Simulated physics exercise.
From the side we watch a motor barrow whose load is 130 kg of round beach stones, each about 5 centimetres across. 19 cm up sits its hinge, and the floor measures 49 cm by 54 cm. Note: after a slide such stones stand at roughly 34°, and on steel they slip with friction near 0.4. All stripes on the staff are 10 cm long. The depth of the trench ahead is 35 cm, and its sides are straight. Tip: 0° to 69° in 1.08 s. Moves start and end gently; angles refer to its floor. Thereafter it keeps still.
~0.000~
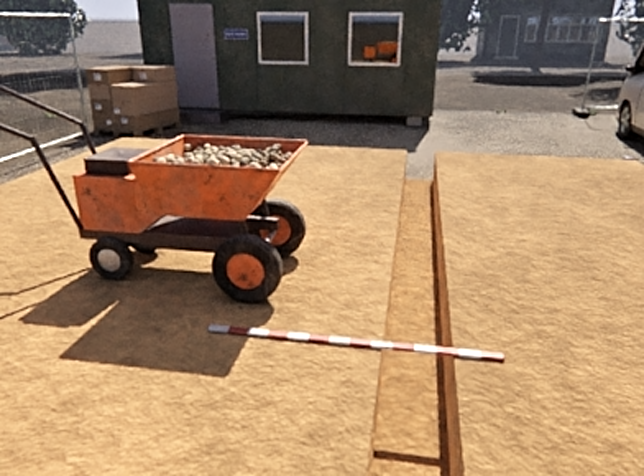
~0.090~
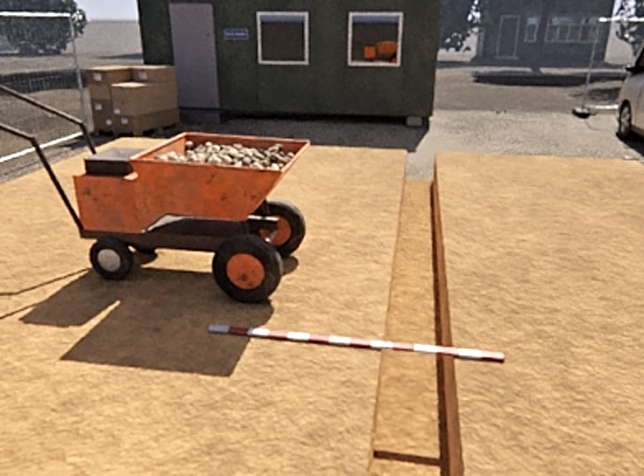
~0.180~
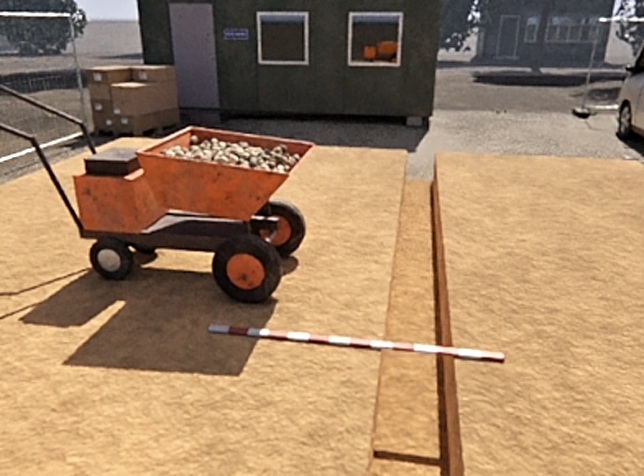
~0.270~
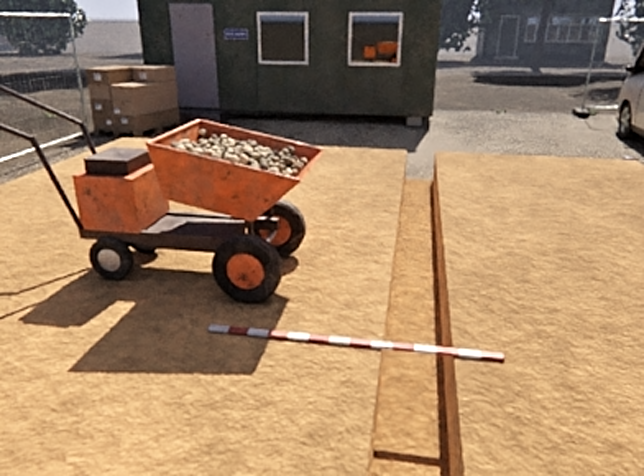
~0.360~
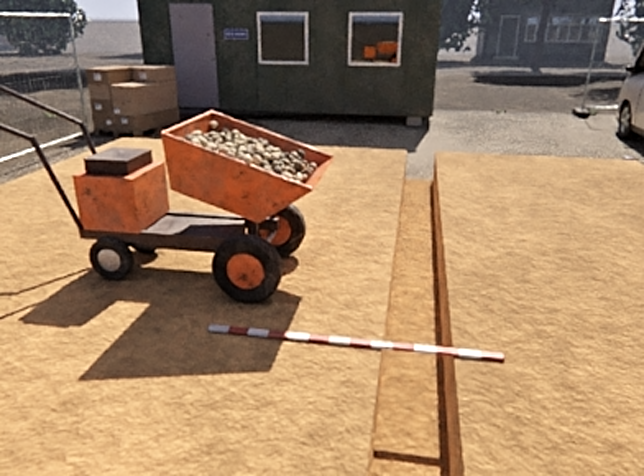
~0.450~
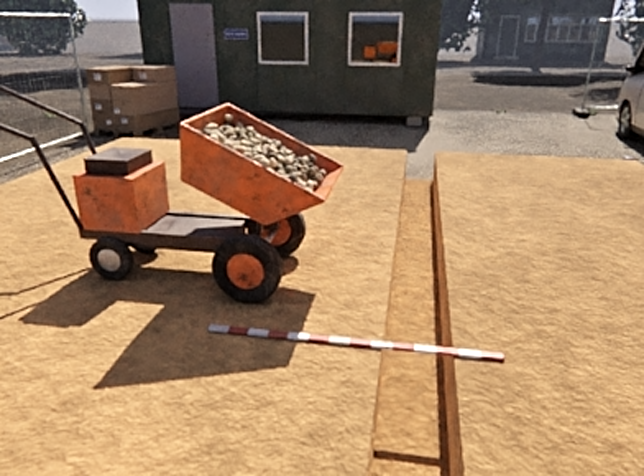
An orange motor barrow stands on sandy ground beside a narrow trench, its skip of round stones gradually tilting up toward the right.
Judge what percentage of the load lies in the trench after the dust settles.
About 92 %.
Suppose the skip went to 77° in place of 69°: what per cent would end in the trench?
I'd guess some 85 in a hundred.
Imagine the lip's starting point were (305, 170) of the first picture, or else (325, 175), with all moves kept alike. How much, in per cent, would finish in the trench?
Around 95% for the first place and 75% for the second.
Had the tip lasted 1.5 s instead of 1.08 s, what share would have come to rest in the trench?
With that timing, about 90 per cent.
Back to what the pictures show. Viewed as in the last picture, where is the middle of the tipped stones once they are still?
Roughly (414, 325), I'd say.
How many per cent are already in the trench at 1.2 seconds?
Approx. 30 % of the load.
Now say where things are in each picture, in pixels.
In the first picture, the skip is at 0°, its lip at (279, 171); the top of the load is at (234, 152).
In the second picture, the skip is at 1°, its lip at (282, 172); the top of the load is at (221, 152); the stones move at 0.2 m/s on average.
The third picture shows lip at (289, 175), floor tilted 5°, highest stones at (218, 147); the stones move at 0.5 m/s on average.
The fourth picture shows lip at (300, 181), floor tilted 11°, highest stones at (211, 142); the stones move at 0.6 m/s on average.
In the fifth picture, the skip is at 18°, its lip at (312, 190); the top of the load is at (218, 135); the stones move at 0.7 m/s on average.
The sixth picture shows lip at (325, 201), floor tilted 26°, highest stones at (230, 128); the stones move at 0.8 m/s on average.
After 0.8 s the floor is at 58°; 100 % in the skip; the foremost stones are at (364, 236).
After 1.2 s the floor is at 69°; 60 % in the skip, 11 % short of the trench, 30 % in the trench; the foremost stones are at (440, 337).
After 1.5 s the floor is at 69°; 25 % in the skip, 11 % short of the trench, 64 % in the trench; the foremost stones are at (441, 313).
After 3.5 s the floor is at 69°; 0 % in the skip, 8 % short of the trench, 92 % in the trench; the foremost stones are at (442, 317).
